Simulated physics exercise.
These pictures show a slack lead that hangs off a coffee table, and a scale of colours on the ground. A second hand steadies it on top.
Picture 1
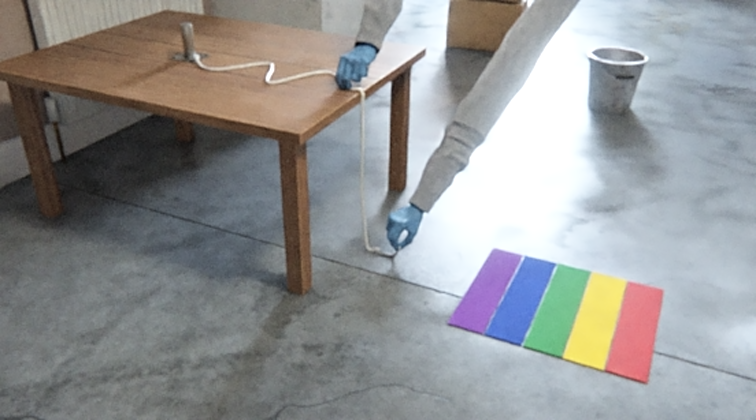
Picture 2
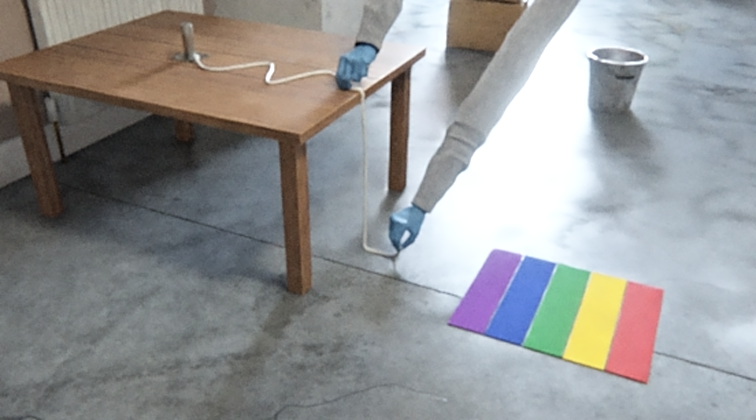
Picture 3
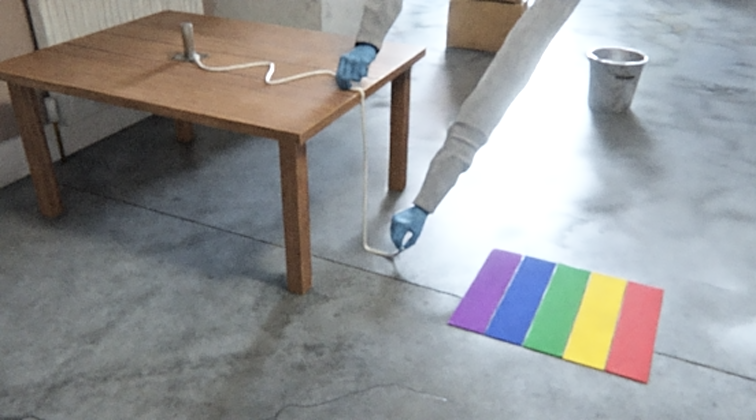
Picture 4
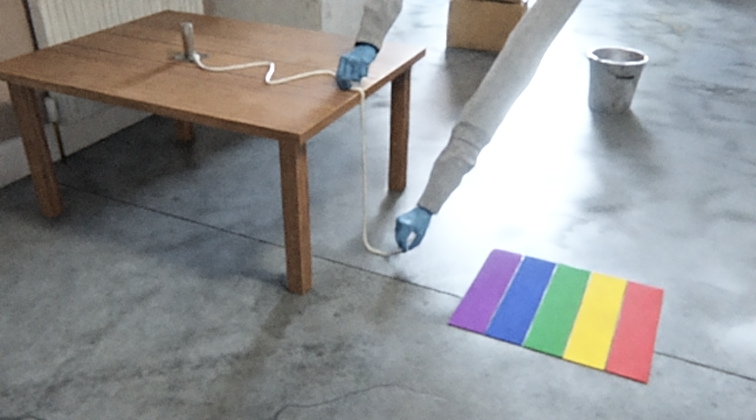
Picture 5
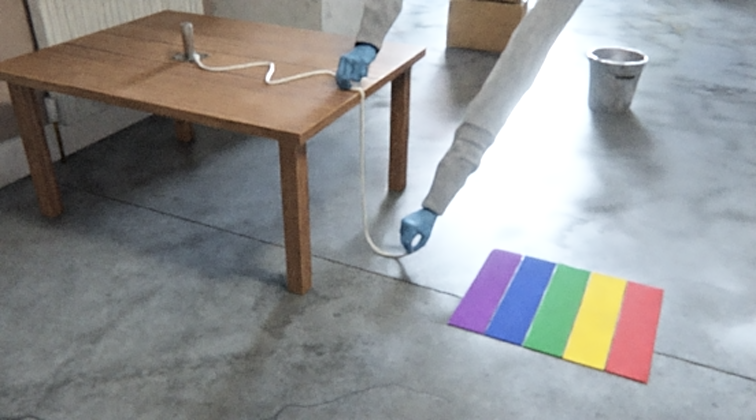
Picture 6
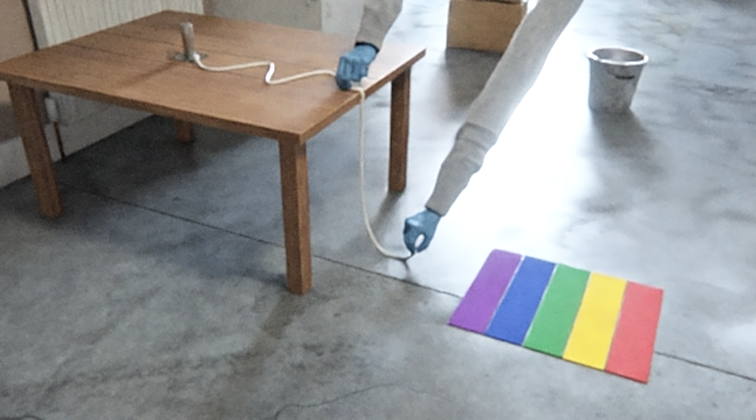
In a room with a smooth grey floor, a pale cord runs across a brown wooden table and hangs over its edge, held there by one blue-gloved hand. A second gloved hand grips the low end near the floor and shifts it slightly right, toward a striped mat of five colours.
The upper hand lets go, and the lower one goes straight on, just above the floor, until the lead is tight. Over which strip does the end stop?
The end stops over the red strip.
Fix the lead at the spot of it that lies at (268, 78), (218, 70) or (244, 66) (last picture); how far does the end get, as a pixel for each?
Try by try, around (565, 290), (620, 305) and (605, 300).
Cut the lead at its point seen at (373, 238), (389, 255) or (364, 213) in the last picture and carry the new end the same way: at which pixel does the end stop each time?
Try by try, around (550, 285), (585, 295) and (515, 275).
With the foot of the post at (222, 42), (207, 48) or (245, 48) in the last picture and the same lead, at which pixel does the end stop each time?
Near (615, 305), (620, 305) and (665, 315).
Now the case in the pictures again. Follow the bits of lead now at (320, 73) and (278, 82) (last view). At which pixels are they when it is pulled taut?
Near (386, 107) and (343, 85).
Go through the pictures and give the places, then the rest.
In the first frame, end (399, 247); purple (474, 313); blue (510, 323); green (549, 334); yellow (588, 346); red (630, 358).
In the second frame, end (401, 248); lead through (205, 68) (272, 67) (297, 77) (344, 87) (365, 156) (365, 226).
In the third frame, end (403, 248).
In the fourth frame, end (407, 249); lead through (205, 68) (272, 67) (297, 77) (344, 87) (364, 156) (364, 225).
In the fifth frame, end (413, 251).
In the sixth frame, end (416, 251); lead through (205, 68) (272, 67) (297, 77) (344, 87) (361, 155) (368, 226).
A little later, end near (575, 293); over green.
Next, end near (612, 303); over yellow.
When it is tight, end near (634, 309); over red. It gets as far as the red strip.
